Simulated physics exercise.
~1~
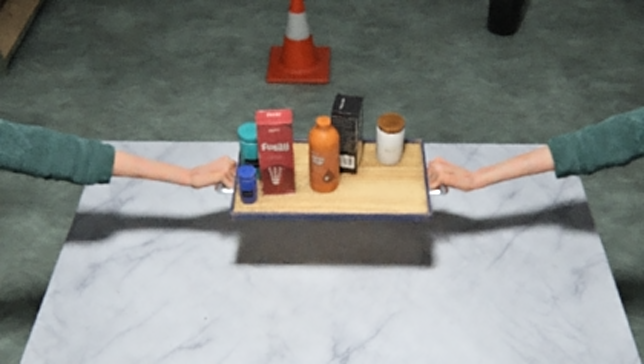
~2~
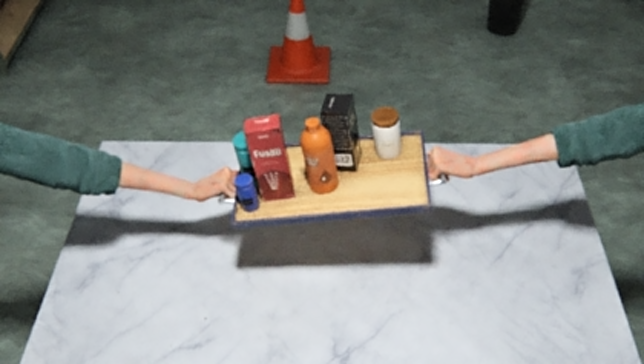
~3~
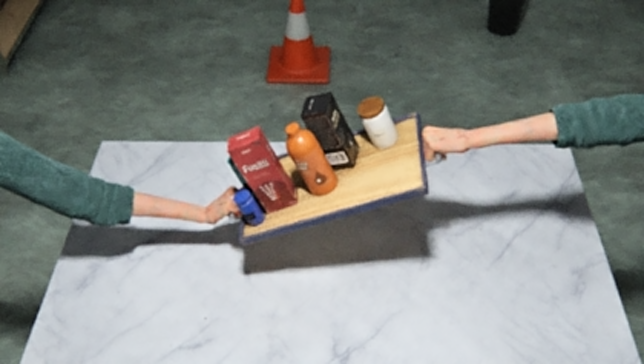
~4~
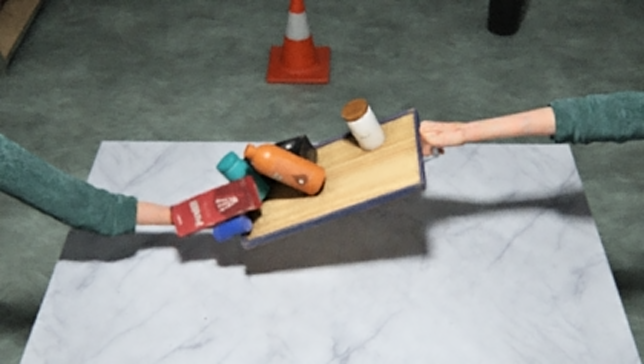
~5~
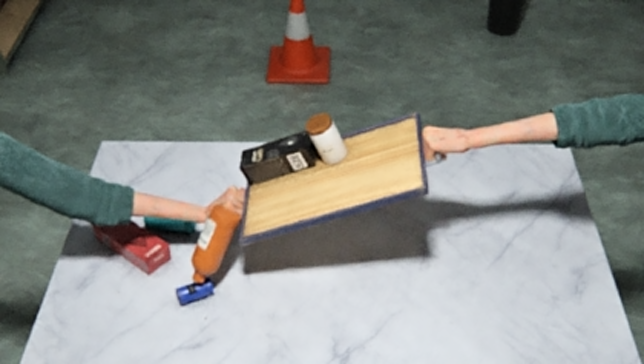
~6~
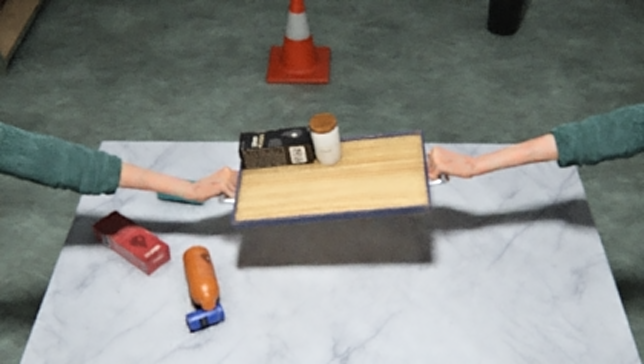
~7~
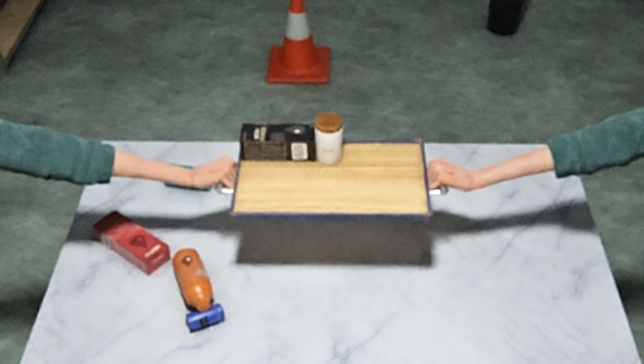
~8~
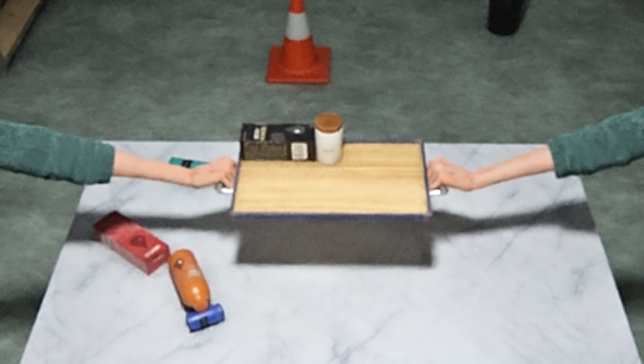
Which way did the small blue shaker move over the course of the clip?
It moved down, dropping off the tray and ending up on its side on the nearer part of the table.
A wooden tray held by two hands dipped to the left, and the red carton, turquoise jar, blue shaker and orange bottle tumbled onto the marble table. Levelled again, it held only the toppled black carton and the white jar, which had slid left but stood upright.
